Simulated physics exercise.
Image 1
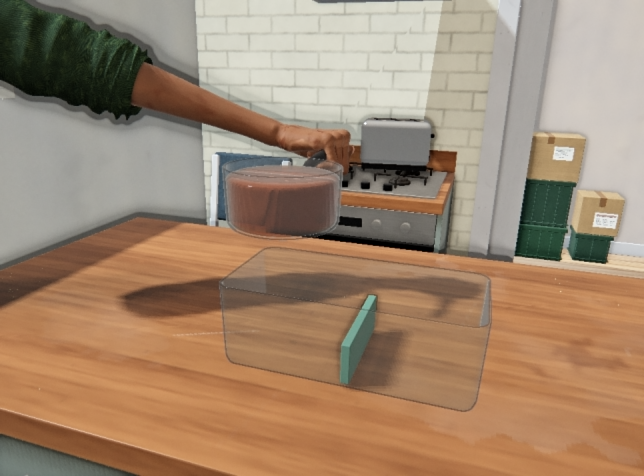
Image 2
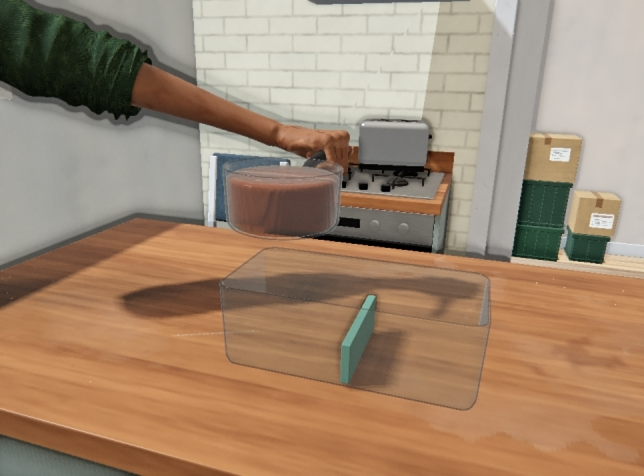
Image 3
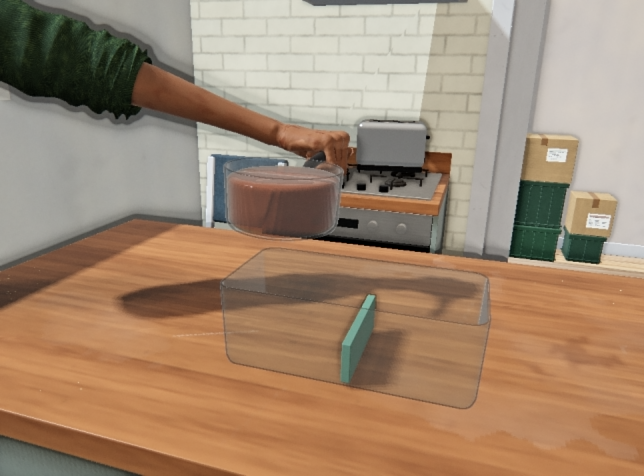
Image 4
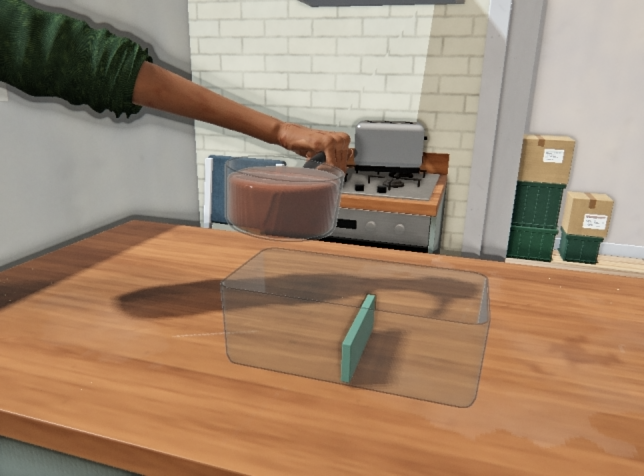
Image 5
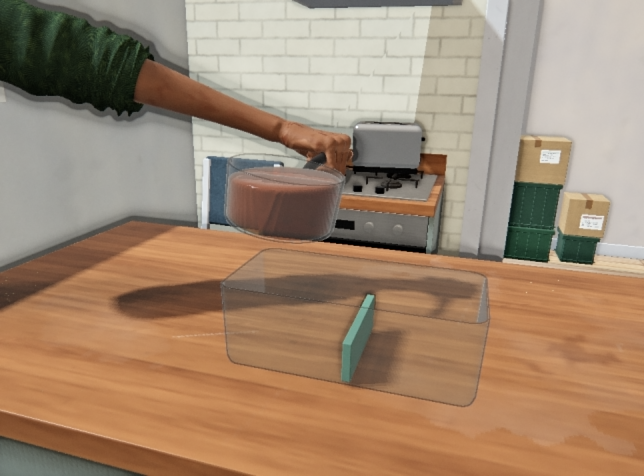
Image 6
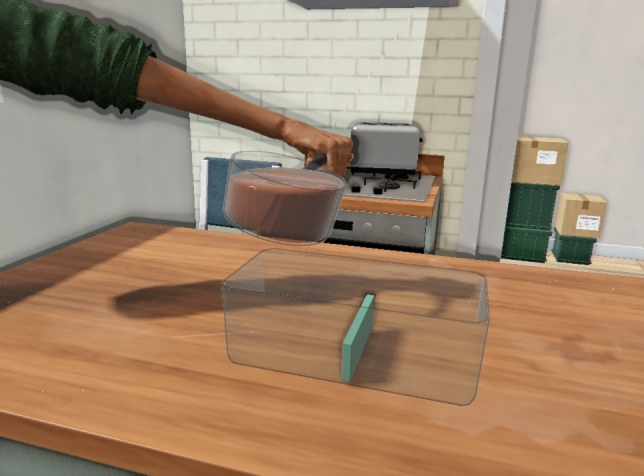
A hand slowly tilts a clear saucepan of brown tea rightward above a long, see-through basin.
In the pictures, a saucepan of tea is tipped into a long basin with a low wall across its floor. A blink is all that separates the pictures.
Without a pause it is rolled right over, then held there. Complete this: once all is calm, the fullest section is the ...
The fullest section is the right one.
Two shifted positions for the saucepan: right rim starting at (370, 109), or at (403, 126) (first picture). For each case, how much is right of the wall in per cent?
90 % and 85 %.
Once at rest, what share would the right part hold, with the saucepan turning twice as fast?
About 40 per cent.
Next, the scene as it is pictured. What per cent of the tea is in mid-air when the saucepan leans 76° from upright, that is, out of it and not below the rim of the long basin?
Roughly 30 %.
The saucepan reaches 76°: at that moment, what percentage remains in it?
About 45 %.
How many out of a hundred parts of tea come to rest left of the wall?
I'd put it at around 35 %.
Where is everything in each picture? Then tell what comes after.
It leans 0°; its right rim is at (340, 172); the tea meets the walls at (234, 171) and (339, 179); the long basin's rim runs from (244, 265) to (490, 301); the wall's top is at (361, 319), in the first picture.
It leans 1°; its right rim is at (340, 173); the tea meets the walls at (234, 171) and (339, 180), in the second picture.
It leans 2°; its right rim is at (340, 175); the tea meets the walls at (235, 171) and (339, 181), in the third picture.
It leans 5°; its right rim is at (341, 179); the tea meets the walls at (236, 171) and (340, 182), in the fourth picture.
It leans 9°; its right rim is at (342, 183); the tea meets the walls at (237, 172) and (341, 183), in the fifth picture.
It leans 14°; its right rim is at (343, 189); the tea meets the walls at (237, 173) and (344, 185), in the sixth picture.
A moment on, the tilt is 76° and 47 per cent is still to pour, 1 is left of the wall and 22 right of it.
Next, the tilt is 109° and 6 per cent is still to pour, 26 is left of the wall and 63 right of it.
Then the tilt is 112° and 0 per cent is still to pour, 36 is left of the wall and 63 right of it.
Later the tilt is 112° and 0 per cent is still to pour, 36 is left of the wall and 64 right of it.
At rest 36 per cent lies left of the wall, 64 right of it and 1 outside.
